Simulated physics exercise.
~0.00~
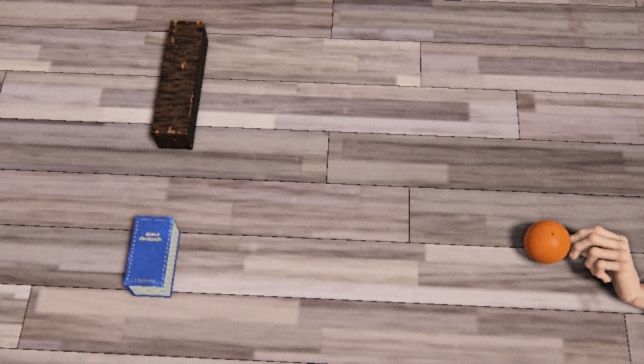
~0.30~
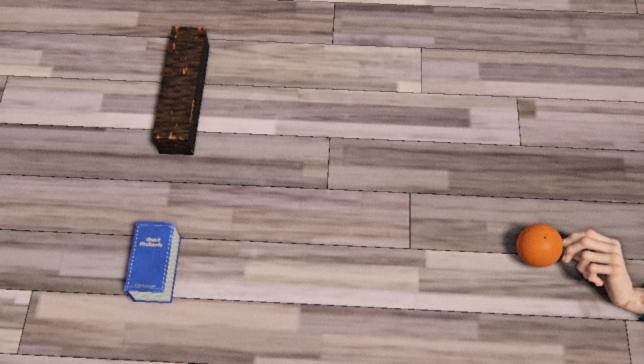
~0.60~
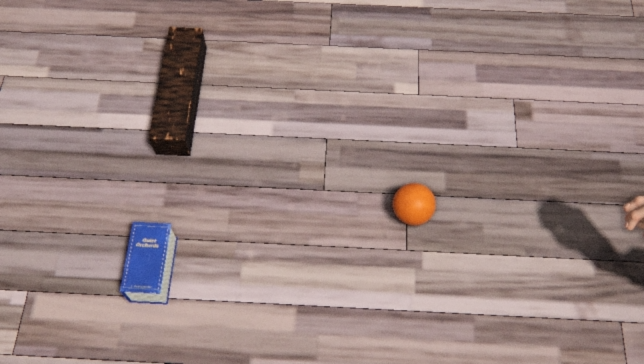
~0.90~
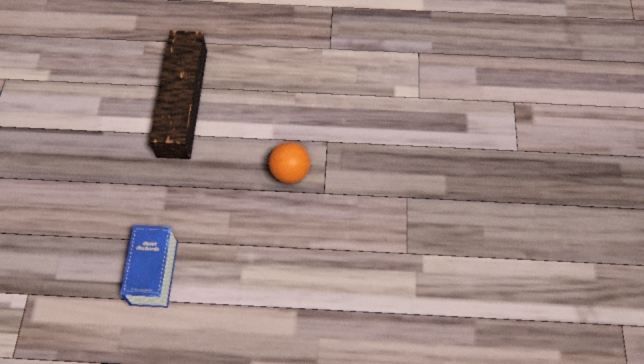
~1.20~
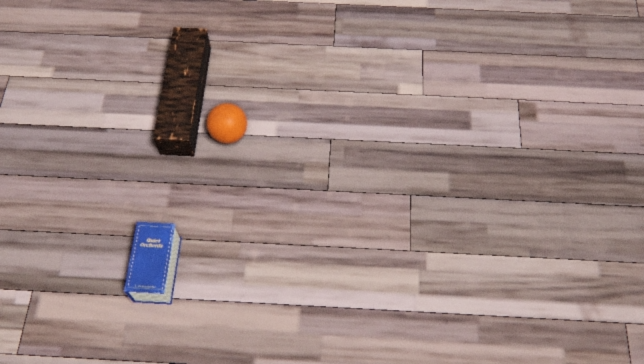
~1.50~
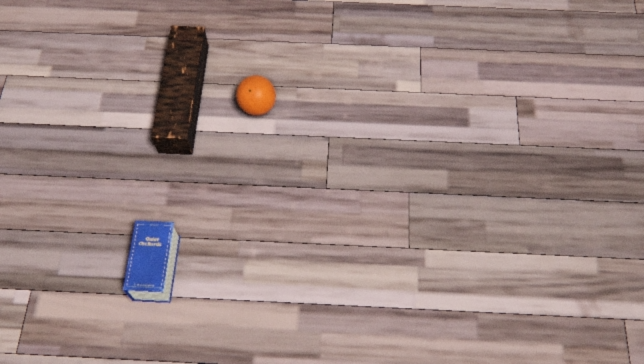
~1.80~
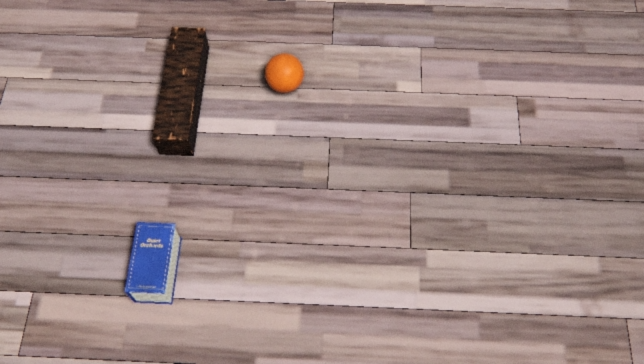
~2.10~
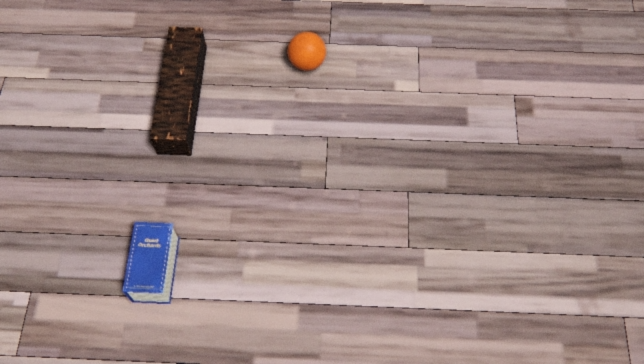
A hand rolls an orange left into a dark block, and it bounces away up and right.
